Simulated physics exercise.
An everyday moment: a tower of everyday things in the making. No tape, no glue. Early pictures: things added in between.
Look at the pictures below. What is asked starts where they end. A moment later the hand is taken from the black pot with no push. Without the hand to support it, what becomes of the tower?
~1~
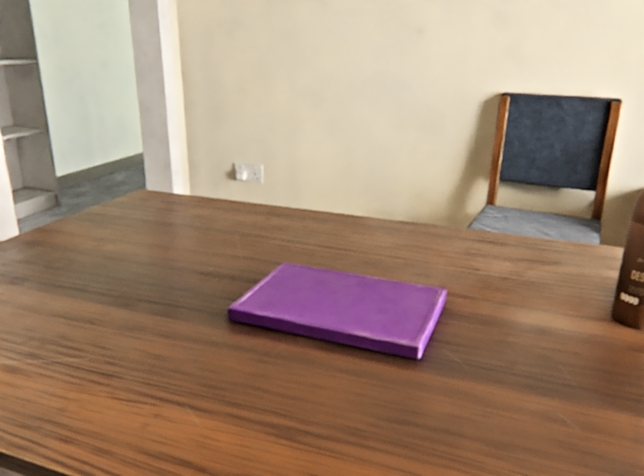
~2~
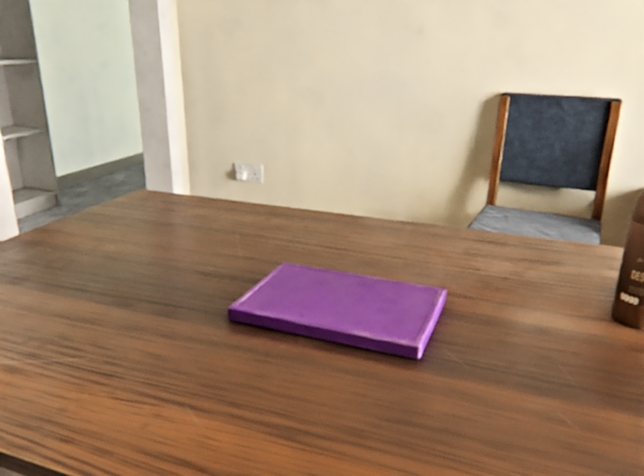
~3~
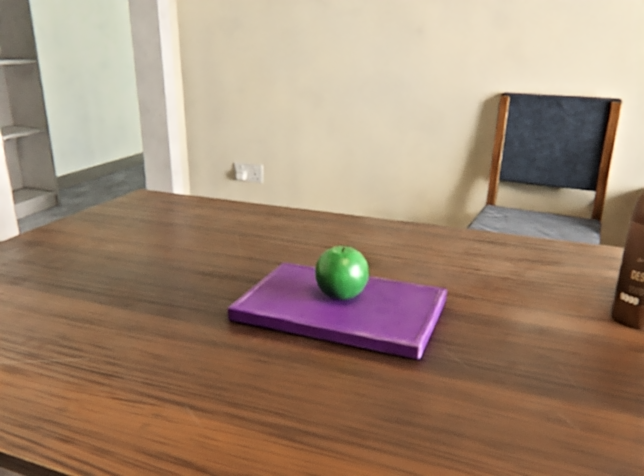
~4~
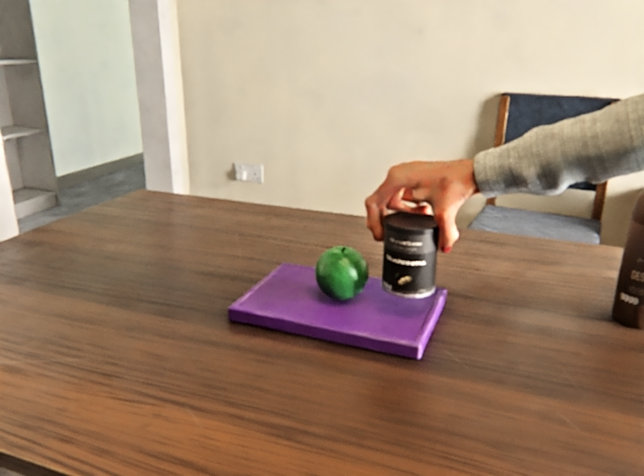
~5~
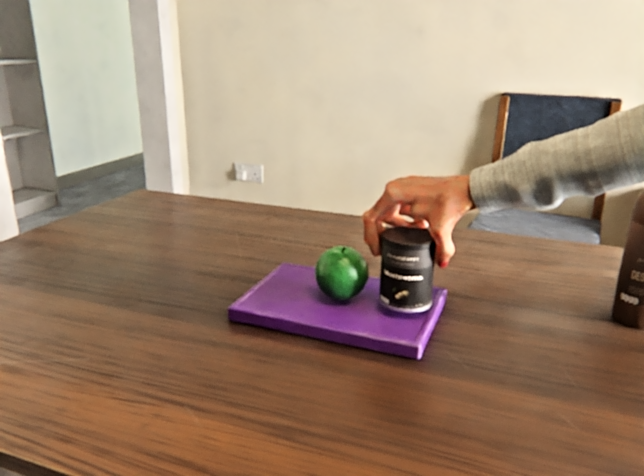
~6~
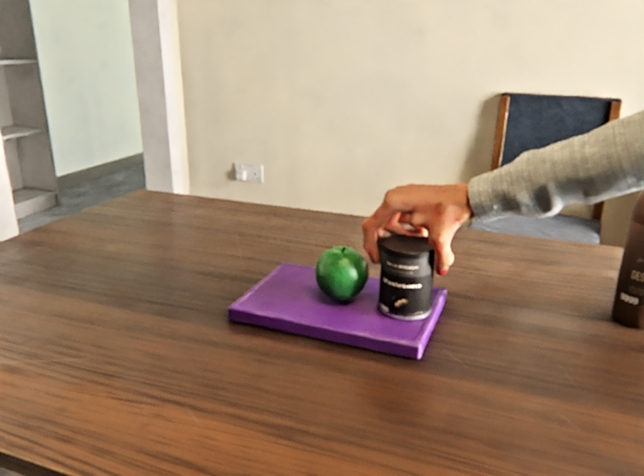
The tower remains standing.
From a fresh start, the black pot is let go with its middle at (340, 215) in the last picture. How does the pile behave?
The pile then goes over.
Then, 0.50 s on from there, no change.
Then, 1.30 s on from there, black pot resting near (407, 277).
In the end, all 5 unmoved. At the end, from the last picture's camera, black pot near (407, 277). The pile holds.
